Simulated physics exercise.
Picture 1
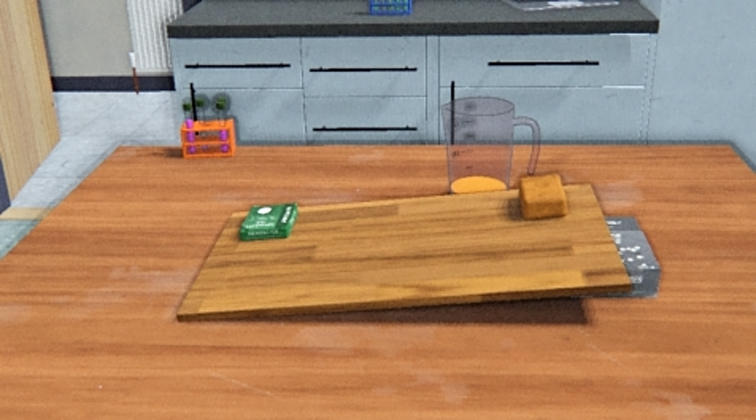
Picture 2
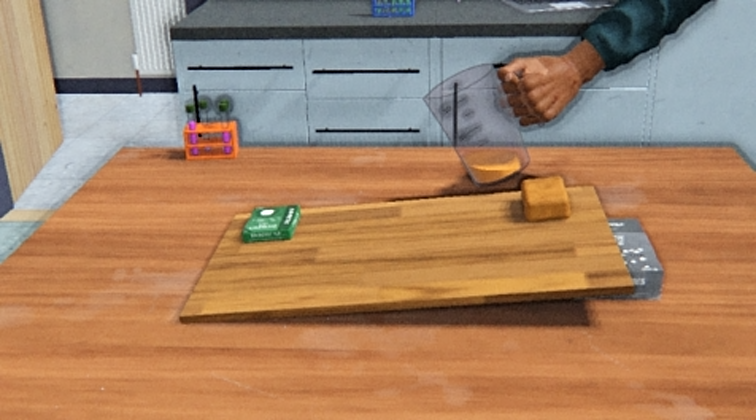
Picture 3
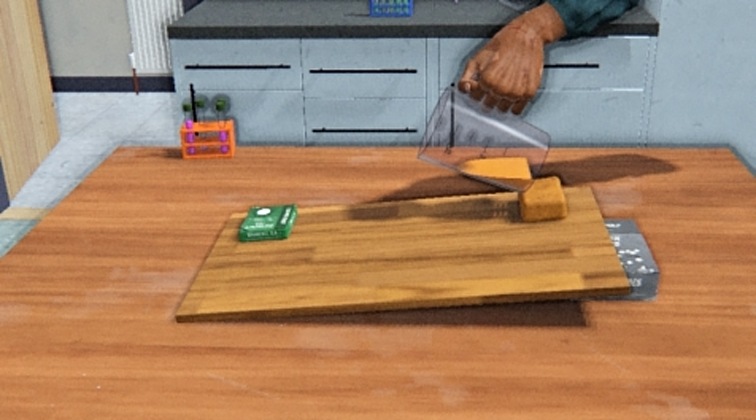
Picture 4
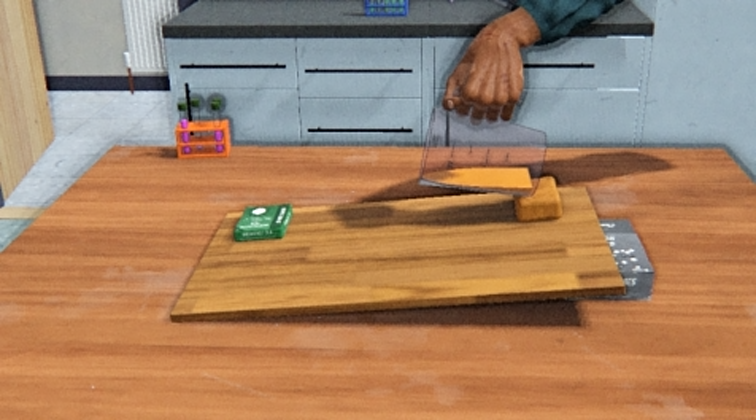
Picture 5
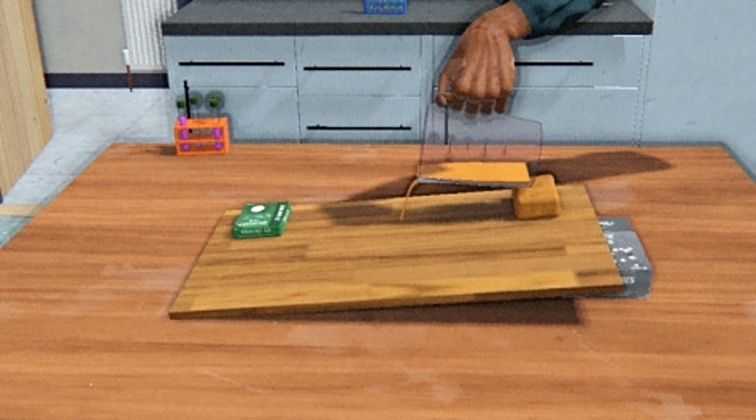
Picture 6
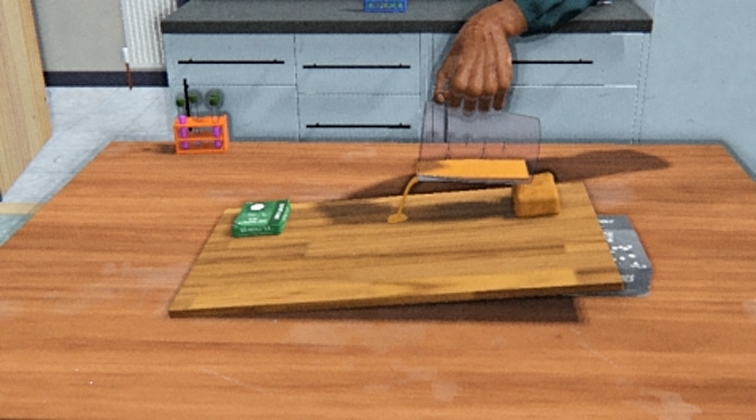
On a wooden kitchen table, a hand lifts a clear jug behind a sloping board holding a green packet and a bread roll, tilts it to the left, and pours a thin stream of orange liquid onto the board.
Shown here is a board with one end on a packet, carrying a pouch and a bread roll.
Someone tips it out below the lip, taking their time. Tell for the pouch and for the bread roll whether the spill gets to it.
On the left the pouch gets wet; on the right the bread roll stays dry.
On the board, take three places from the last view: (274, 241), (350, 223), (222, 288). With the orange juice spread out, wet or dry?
The first point is inside the spill, the next one is inside the spill, and the last one is outside the spill.
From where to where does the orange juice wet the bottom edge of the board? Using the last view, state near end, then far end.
Wet edge limits: (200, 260) near, (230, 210) far.
Next, it runs down to the left; the pouch is clear of it; the bread roll is clear of it.
After that, it runs down to the left and off the end; the pouch is in it; the bread roll is clear of it.
Finally, it runs down to the left and off the end; the pouch is in it; the bread roll is clear of it.
